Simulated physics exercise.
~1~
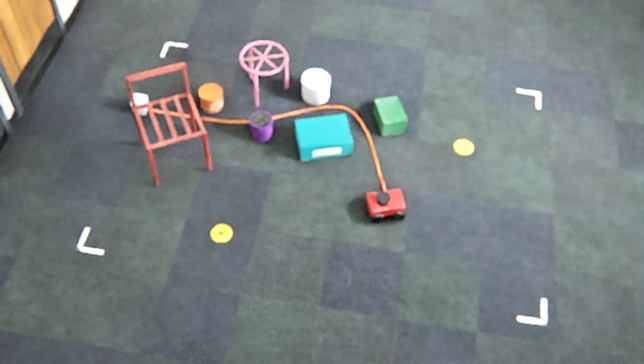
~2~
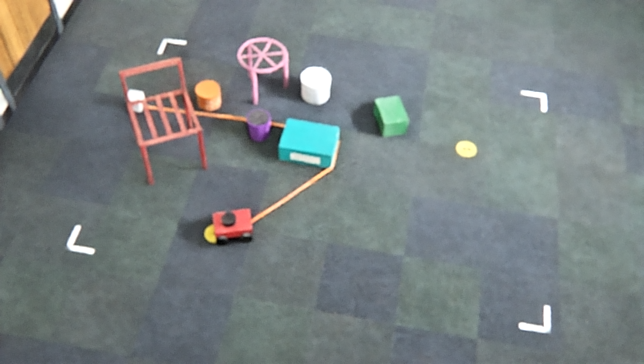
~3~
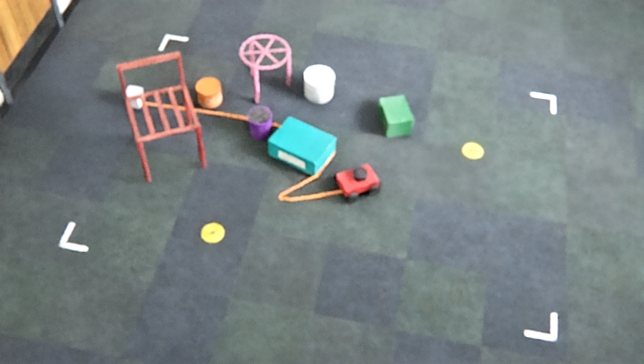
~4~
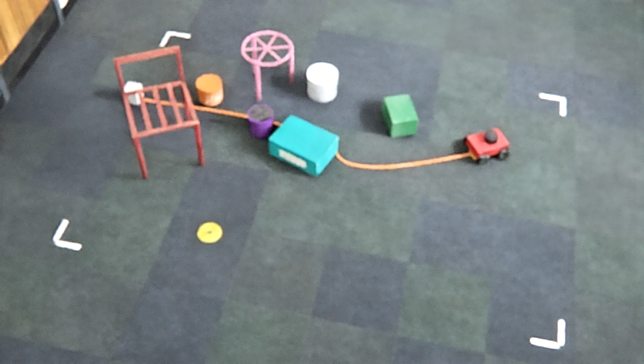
Hallway floor with a small red cart trailing an orange lead, driving left, then right past the shifted teal box, and stopping.
